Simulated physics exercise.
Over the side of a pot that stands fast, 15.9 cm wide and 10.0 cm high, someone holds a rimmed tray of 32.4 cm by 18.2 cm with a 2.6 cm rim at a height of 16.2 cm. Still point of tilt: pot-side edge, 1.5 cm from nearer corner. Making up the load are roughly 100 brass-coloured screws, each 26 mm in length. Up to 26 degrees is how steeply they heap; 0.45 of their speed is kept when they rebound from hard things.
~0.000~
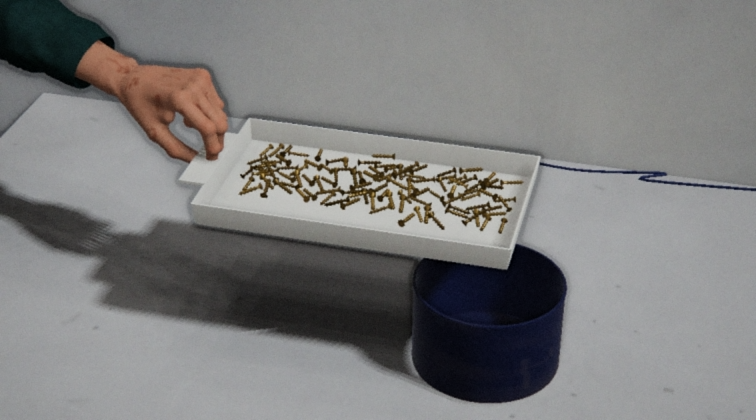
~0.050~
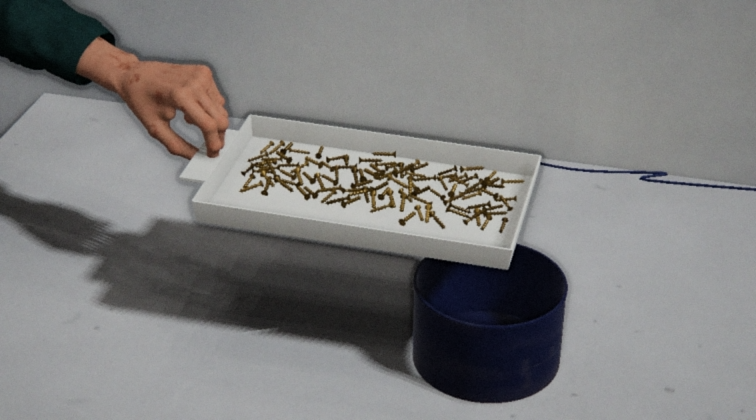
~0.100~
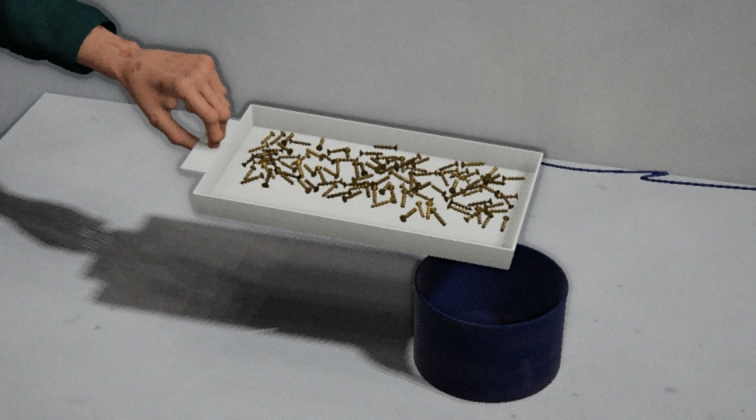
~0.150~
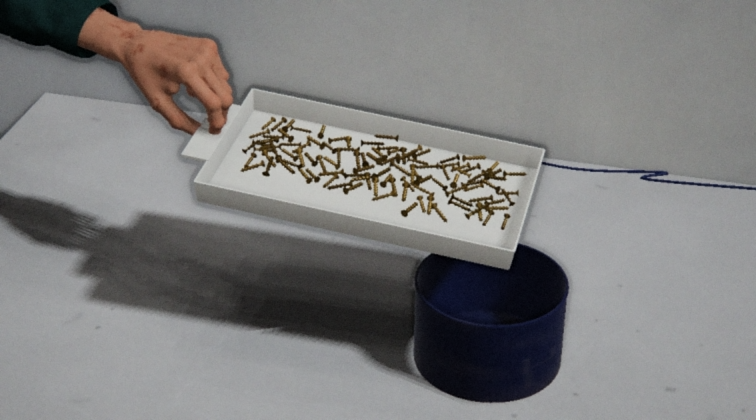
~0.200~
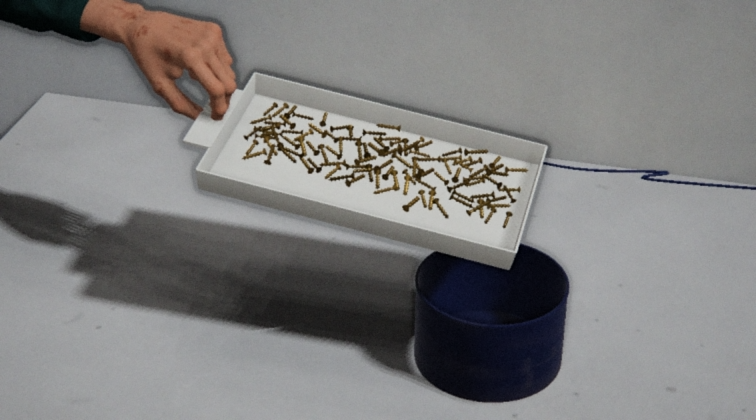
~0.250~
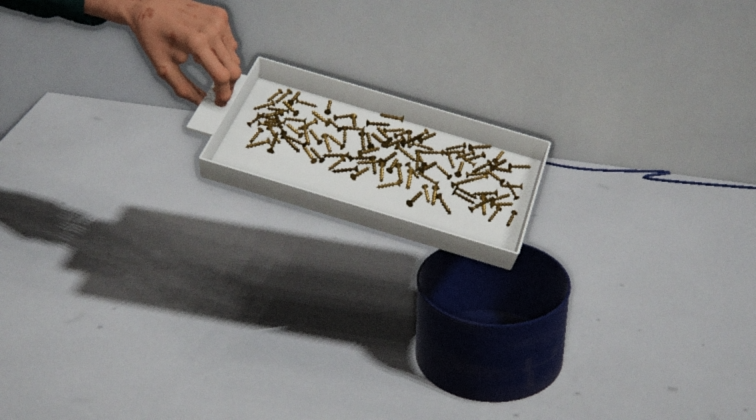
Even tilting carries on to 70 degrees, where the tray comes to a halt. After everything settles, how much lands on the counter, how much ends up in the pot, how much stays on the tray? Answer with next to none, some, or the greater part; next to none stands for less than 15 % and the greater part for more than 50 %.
Counter: Some; pot: Next to none; tray: The greater part.
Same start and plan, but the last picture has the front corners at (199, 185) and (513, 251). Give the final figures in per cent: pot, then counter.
Pot: 0, counter: 5.
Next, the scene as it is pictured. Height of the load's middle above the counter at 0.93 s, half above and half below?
About 20 cm.
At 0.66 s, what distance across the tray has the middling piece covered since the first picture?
Displacement on the tray: About 8 cm.
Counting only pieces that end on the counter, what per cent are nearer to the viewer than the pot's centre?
I'd put it at around 100 per cent.
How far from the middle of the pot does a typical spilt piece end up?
I'd say around 18 centimetres.
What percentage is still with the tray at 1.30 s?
It's roughly 80 percent.
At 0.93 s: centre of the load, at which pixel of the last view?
By then the middle of the load sits around (515, 222).
After 0.66 s, tilt 41 degrees; the tray holds 100 %, the pot 0 %.
After 0.93 s, tilt 59 degrees; the tray holds 100 %, the pot 0 %.
After 1.30 s, tilt 70 degrees; the tray holds 80 %, the pot 0 %.
In the end, at 2.2 s, counter 25 %, pot 0 %, tray 75 %.
